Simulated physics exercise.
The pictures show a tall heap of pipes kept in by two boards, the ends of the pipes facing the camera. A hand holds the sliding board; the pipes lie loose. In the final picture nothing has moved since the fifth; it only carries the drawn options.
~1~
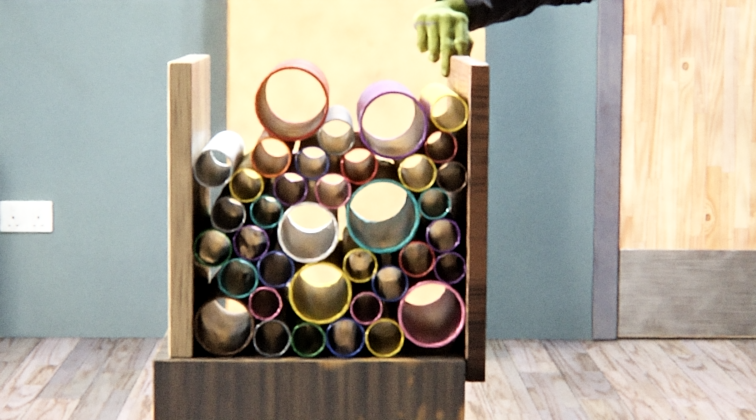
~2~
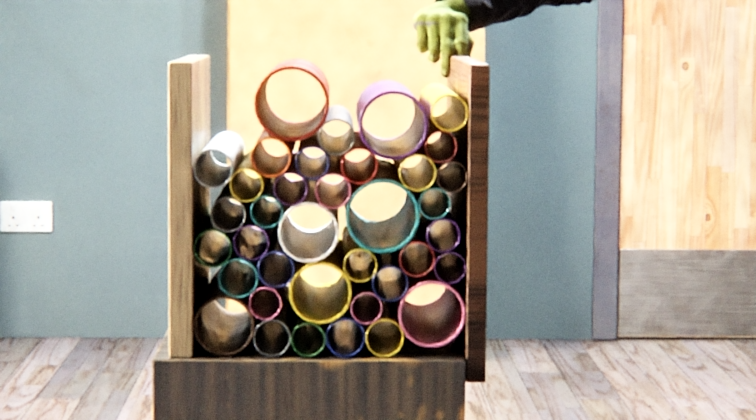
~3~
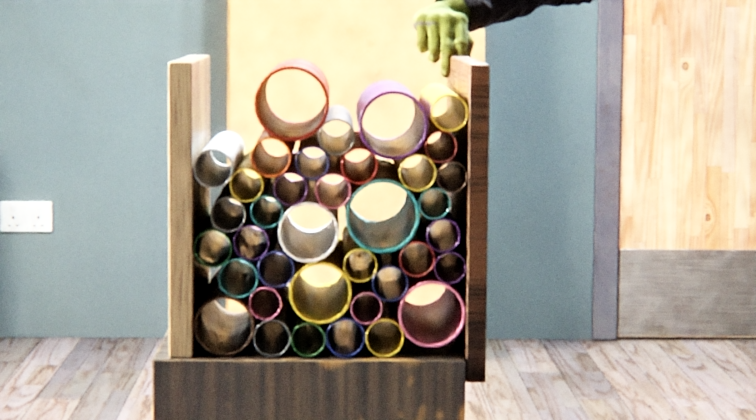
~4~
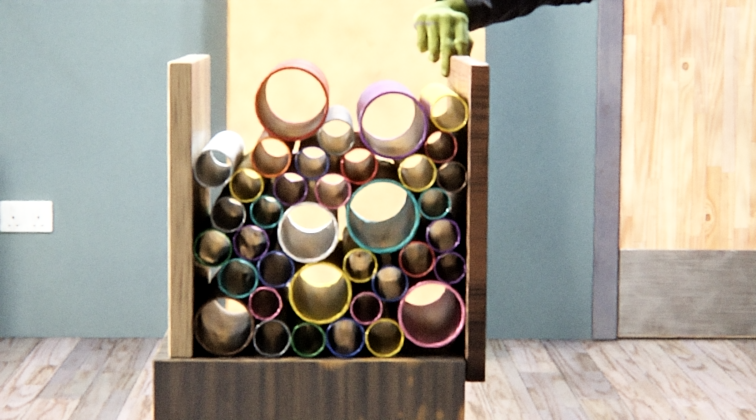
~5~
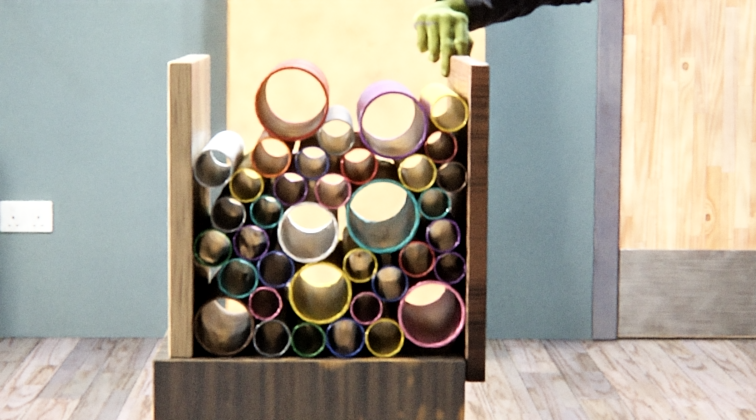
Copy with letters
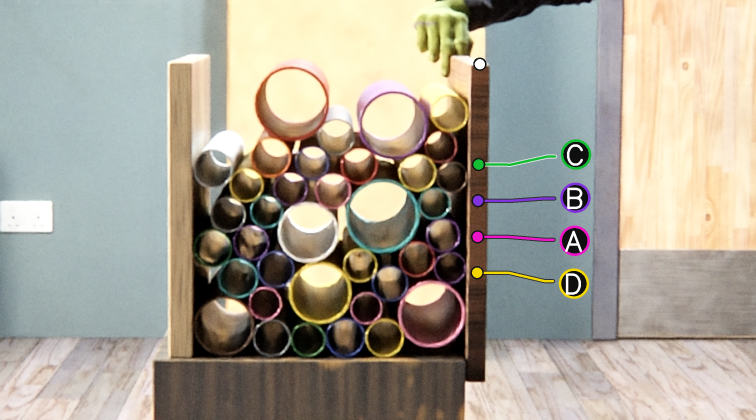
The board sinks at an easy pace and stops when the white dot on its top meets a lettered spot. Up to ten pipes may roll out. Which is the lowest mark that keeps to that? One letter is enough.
The answer is mark D.
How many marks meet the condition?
Four of the four.
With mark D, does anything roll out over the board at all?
At D: Yes.
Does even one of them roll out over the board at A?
Yes, at A.
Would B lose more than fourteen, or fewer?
It loses fewer than fourteen.
On the marked copy, A at (477, 237); B at (478, 200); C at (478, 164); D at (477, 273); the white dot at (480, 64).
With D. Early on, top of the board (468, 152).
Further on, top of the board (467, 252).
At the end, top of the board (467, 272), about seven out over the board.
As for the rest, A three out over the board; B one out over the board; C one out over the board.
